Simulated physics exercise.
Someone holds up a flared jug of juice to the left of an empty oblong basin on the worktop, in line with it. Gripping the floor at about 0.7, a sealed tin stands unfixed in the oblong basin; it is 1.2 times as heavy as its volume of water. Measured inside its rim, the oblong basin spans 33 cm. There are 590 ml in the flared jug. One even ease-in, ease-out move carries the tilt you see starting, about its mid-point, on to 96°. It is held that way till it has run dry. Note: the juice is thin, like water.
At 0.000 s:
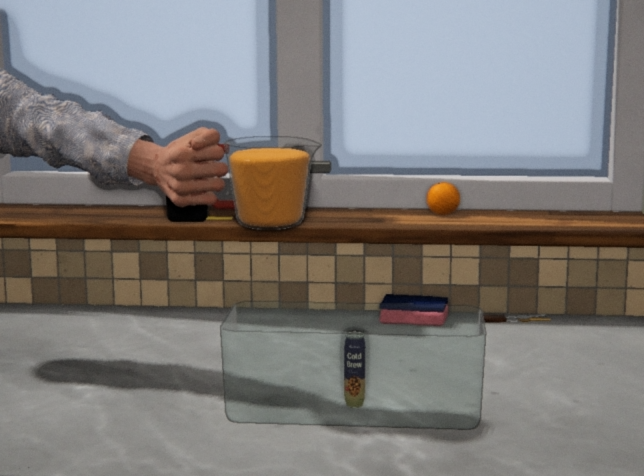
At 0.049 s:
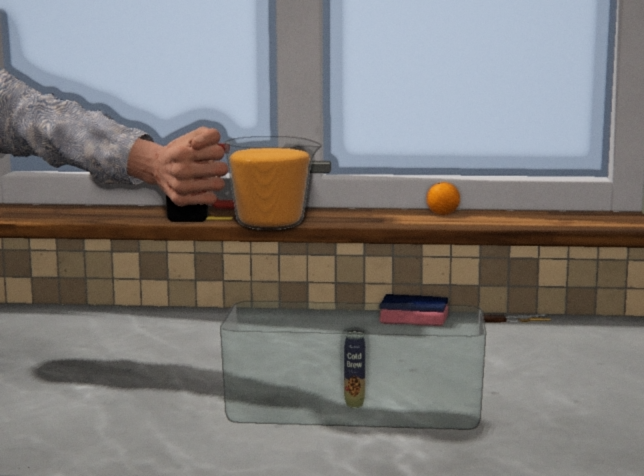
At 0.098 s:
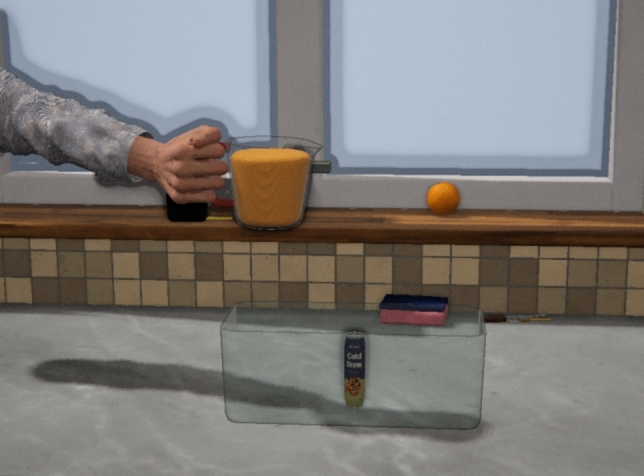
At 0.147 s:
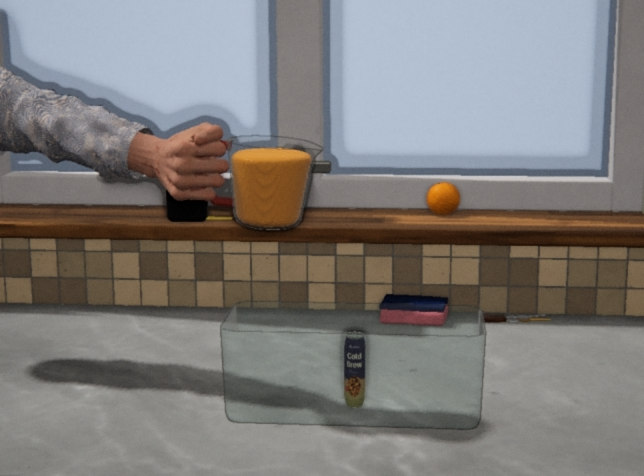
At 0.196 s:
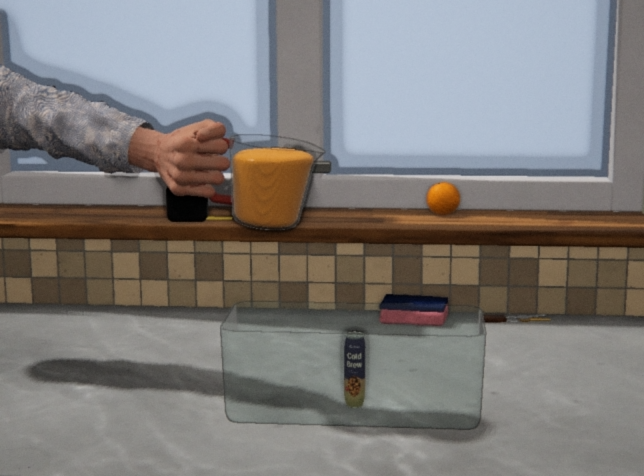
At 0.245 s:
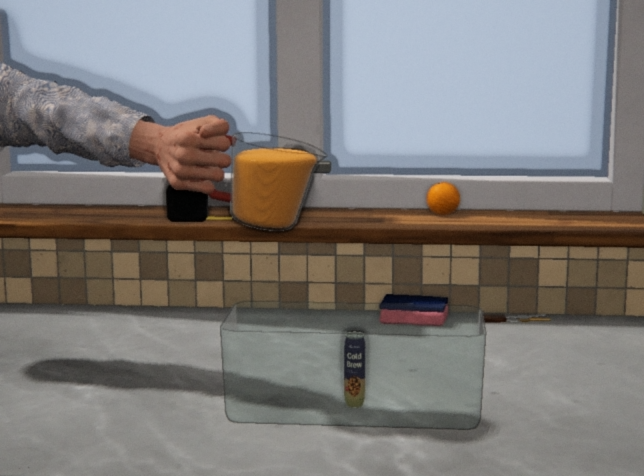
Jug of orange juice gripped by a hand in a grey sleeve, leaning slightly rightward above a counter with a clear basin.
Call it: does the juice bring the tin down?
Call: Not brought down.
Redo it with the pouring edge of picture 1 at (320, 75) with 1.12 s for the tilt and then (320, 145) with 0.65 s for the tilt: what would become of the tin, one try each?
The tin stays vertical the first time and stays vertical the second time.
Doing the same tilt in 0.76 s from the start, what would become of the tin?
Outcome - the tin remains standing.
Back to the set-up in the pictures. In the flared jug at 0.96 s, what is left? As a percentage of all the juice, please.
About 24 % is still there.
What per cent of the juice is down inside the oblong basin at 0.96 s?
That comes to about 52 percent.
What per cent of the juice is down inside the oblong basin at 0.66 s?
Some 4 per cent.
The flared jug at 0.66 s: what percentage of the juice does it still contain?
I'd estimate some 76 % remains.
Then, 0.66 s in, the tilt is 61° and 75 per cent is still to pour; the tin stands where it began.
Then, 0.96 s in, the tilt is 91° and 24 per cent is still to pour; the tin stands where it began.
Then, 1.28 s in, the tilt is 96° and 2 per cent is still to pour; the tin stands where it began.
Then, 1.62 s in, the tilt is 96° and 0 per cent is still to pour; the tin stands where it began.
Finally, the tin stands where it began.
